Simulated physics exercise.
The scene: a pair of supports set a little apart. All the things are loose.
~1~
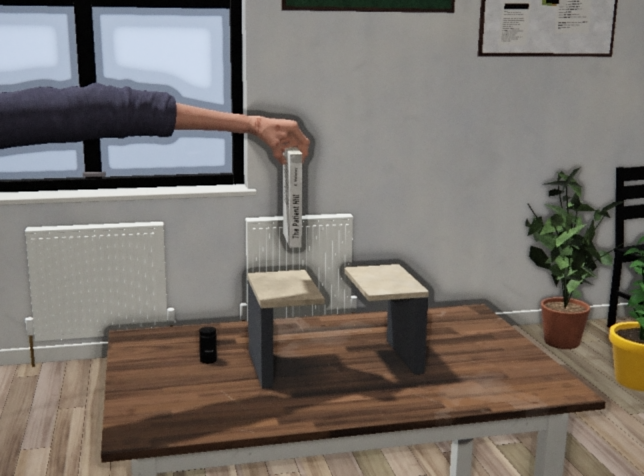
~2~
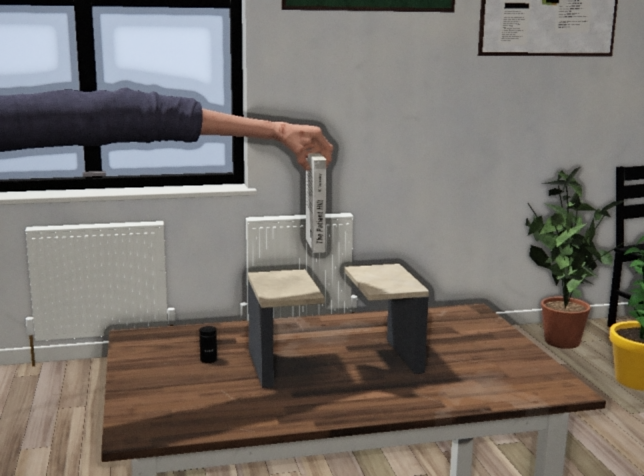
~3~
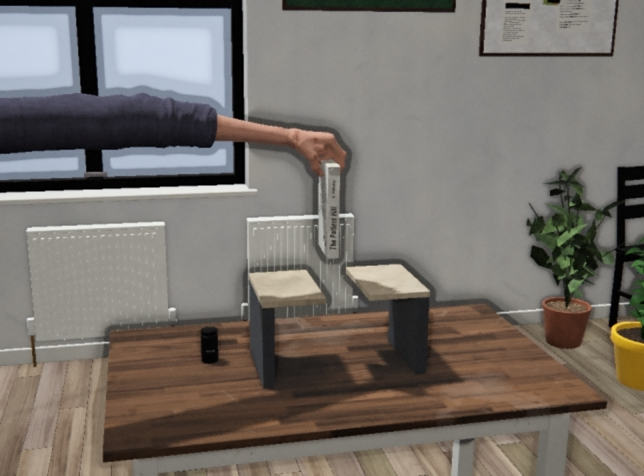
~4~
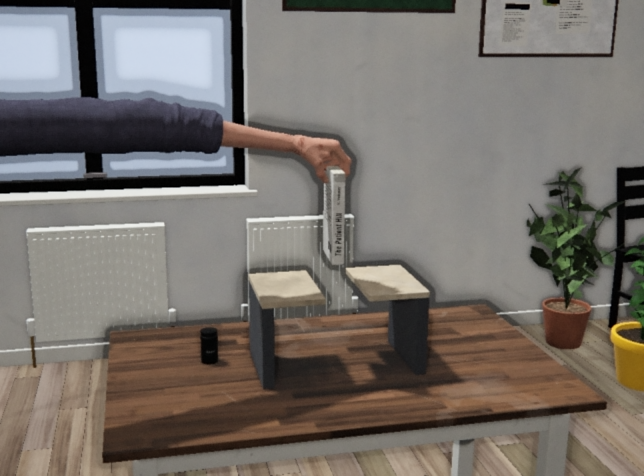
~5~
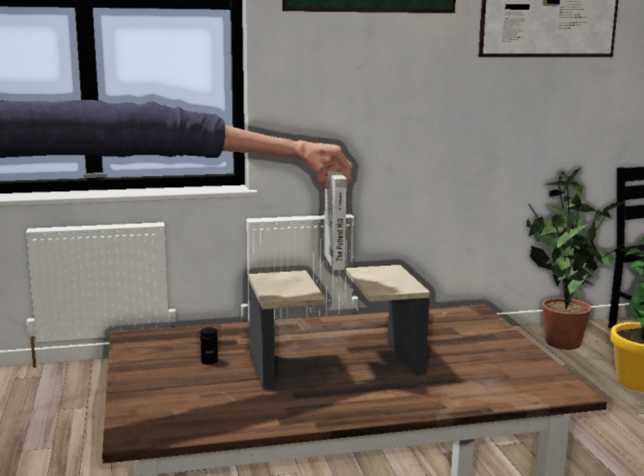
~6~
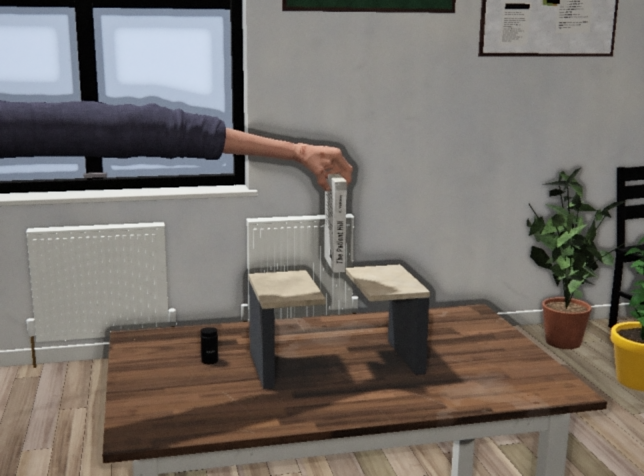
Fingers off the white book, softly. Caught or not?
Here the book reaches the table.
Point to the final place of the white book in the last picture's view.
Around (334, 323).
Then, 0.20 s after the last picture, white book slid a little near (335, 239).
Then, 0.30 s after the last picture, white book slid about its own width near (334, 293).
Then, 0.40 s after the last picture, white book slid well along near (334, 314).
Then, 0.50 s after the last picture, white book slid well along near (334, 322).
At rest, moved from the start, white book; black shaker in place. Seen from the same camera at the end, white book near (334, 323). The book drops through.
